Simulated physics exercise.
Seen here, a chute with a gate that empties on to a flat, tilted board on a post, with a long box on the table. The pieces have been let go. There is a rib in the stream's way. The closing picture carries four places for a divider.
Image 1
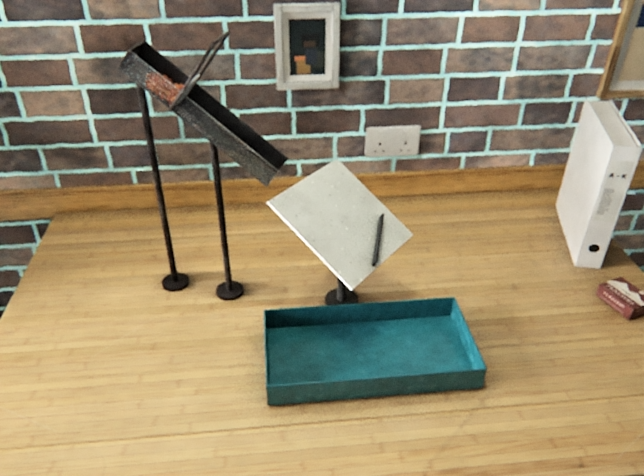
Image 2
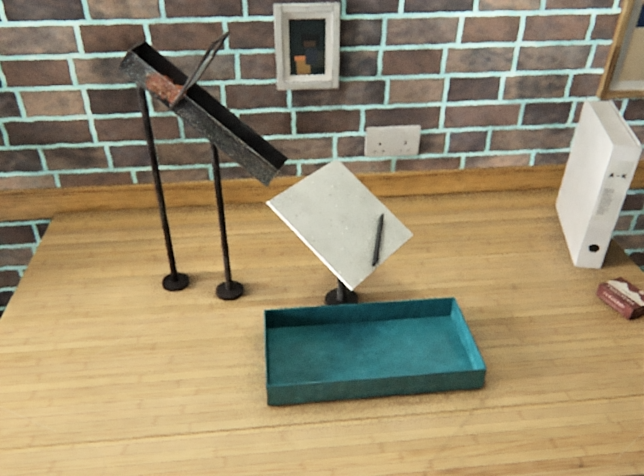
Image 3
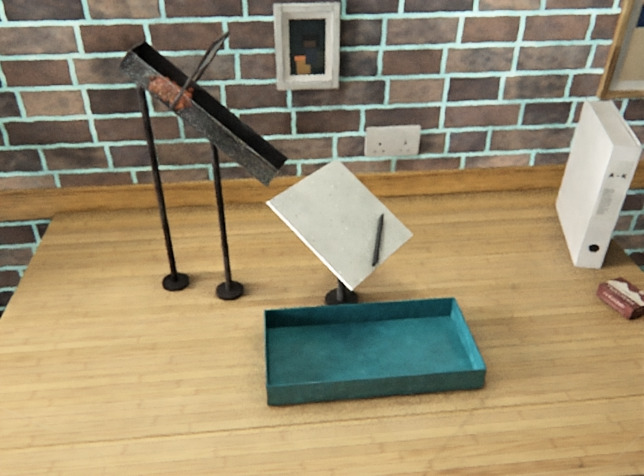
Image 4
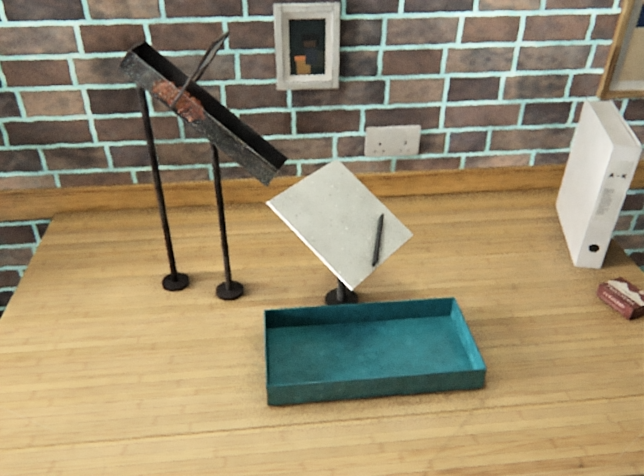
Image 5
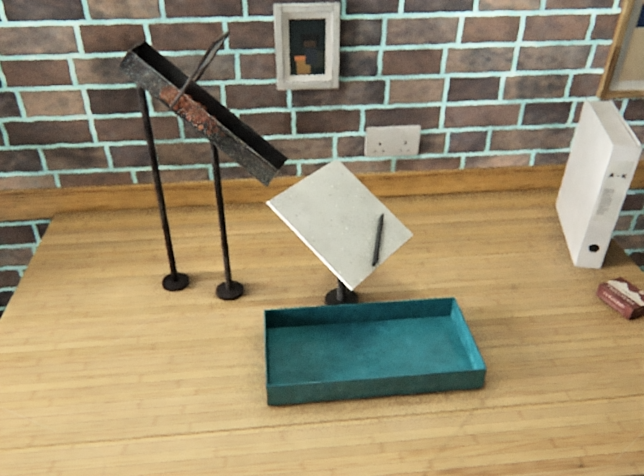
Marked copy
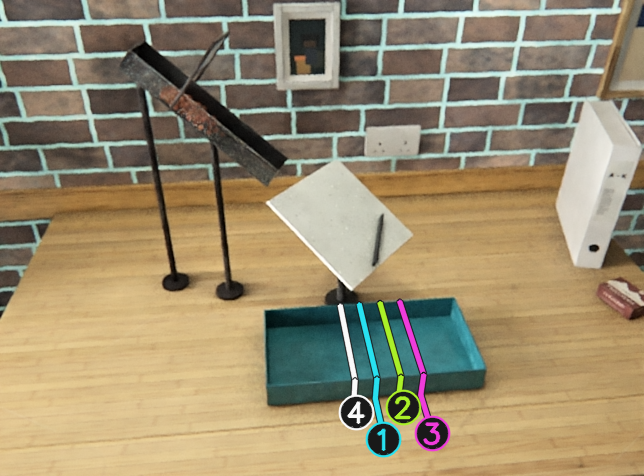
Reddish-brown pellets sliding down a dark sloping chute past its raised gate, above a tilted pale board and teal box.
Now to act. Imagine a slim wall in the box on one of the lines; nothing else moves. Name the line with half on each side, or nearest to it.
2 beats the others.
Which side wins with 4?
Right.
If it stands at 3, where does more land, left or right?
More lands on the left.
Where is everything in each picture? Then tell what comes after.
Load behind the gate at (170, 87), clay pellets; lip of the chute at (272, 180), sloping fairly steeply, in the first frame.
Middle of the board at (344, 219), tilted fairly steeply; middle of its low edge at (385, 260); of its high edge at (305, 179), in the second frame.
Front corners of the box at (267, 386) and (486, 369), empty; front of the load at (190, 105), in the third frame.
Middle of the load at (180, 96); its front at (203, 117), about a quarter of the way to the lip; rib from (384, 213) to (377, 262), in the fourth frame.
Middle of the load at (188, 110); its front at (222, 135), about half of the way to the lip, in the fifth frame.
On the marked copy, line 1 crosses the front rim at (376, 377); line 2 crosses the front rim at (400, 375); line 3 crosses the front rim at (423, 374); line 4 crosses the front rim at (354, 379).
With 1, of what is caught, a small part on the left of the divider, nearly all on the right.
With 2, of what is caught, about half on the left of the divider, about half on the right.
With 3, of what is caught, most on the left of the divider, a small part on the right.
With 4, of what is caught, a stray few on the left of the divider, nearly all on the right.
